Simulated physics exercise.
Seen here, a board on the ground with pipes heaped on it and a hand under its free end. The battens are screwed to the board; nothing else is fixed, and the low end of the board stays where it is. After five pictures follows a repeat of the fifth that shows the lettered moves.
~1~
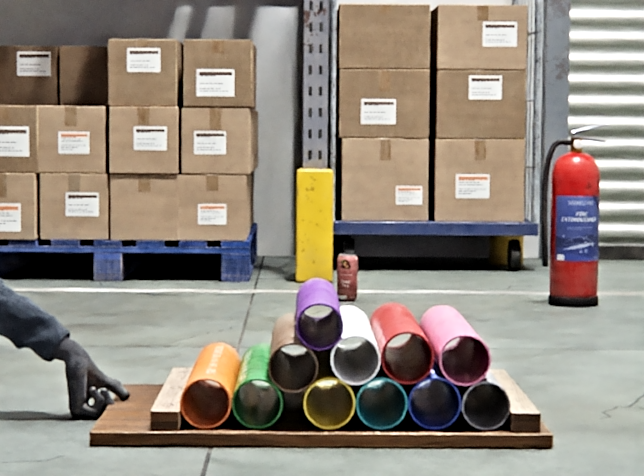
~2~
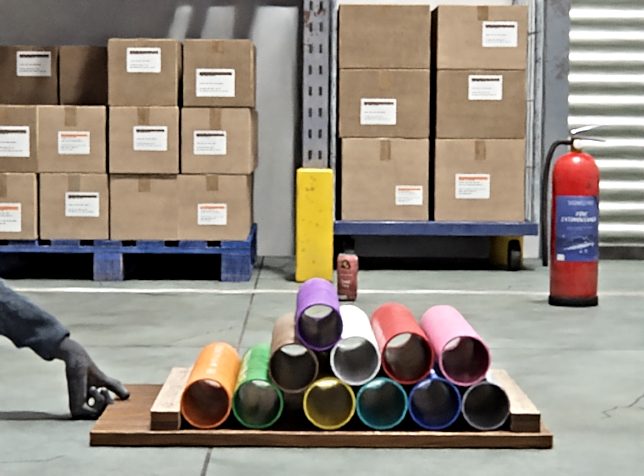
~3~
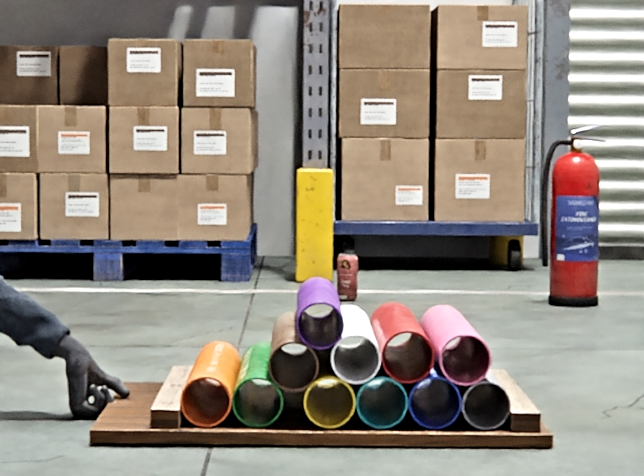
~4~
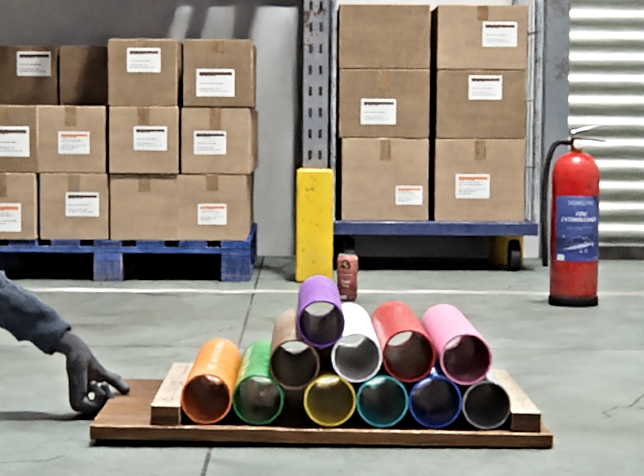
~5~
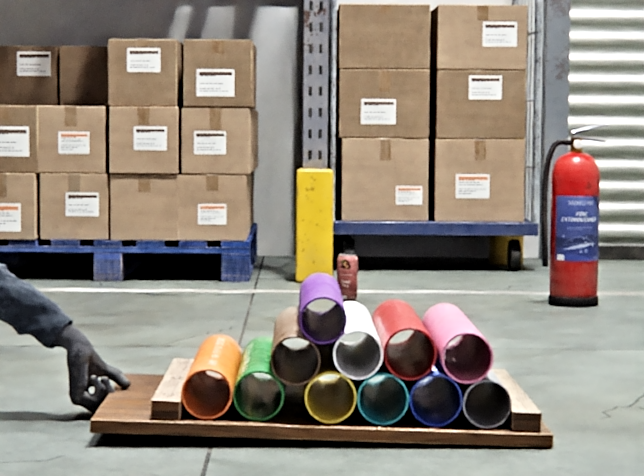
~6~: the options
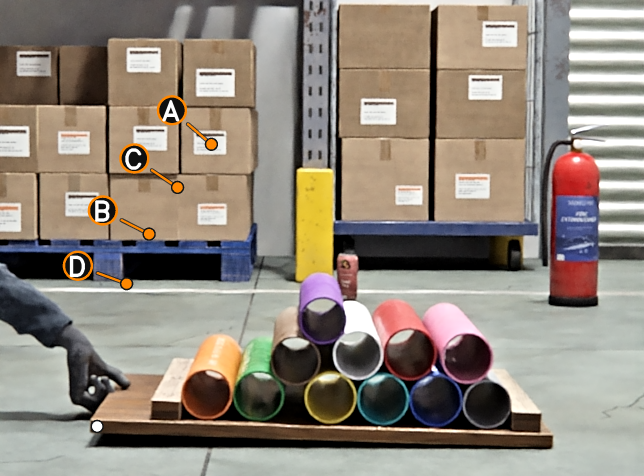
A stack of colourful pipes sat on a wooden board on a warehouse floor, and a dark hand at the left slowly raised that end of the board slightly, tilting the pipes with it.
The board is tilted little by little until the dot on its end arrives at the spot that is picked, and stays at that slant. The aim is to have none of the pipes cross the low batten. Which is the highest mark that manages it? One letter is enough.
Mark D is as high as it can go.
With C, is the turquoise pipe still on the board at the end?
Yes, with C.
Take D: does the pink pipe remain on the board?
The pink pipe: Yes.
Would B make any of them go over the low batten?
Yes, at B.
On the marked copy, A at (211, 144); B at (149, 234); C at (178, 187); D at (127, 284); the white dot at (97, 427).
Following D. Soon after the start, board at 14°.
Later, board at 20°.
In the end, board at 20°, none over the low batten.
As for the rest, A five over the low batten; B one over the low batten (pink); C five over the low batten.
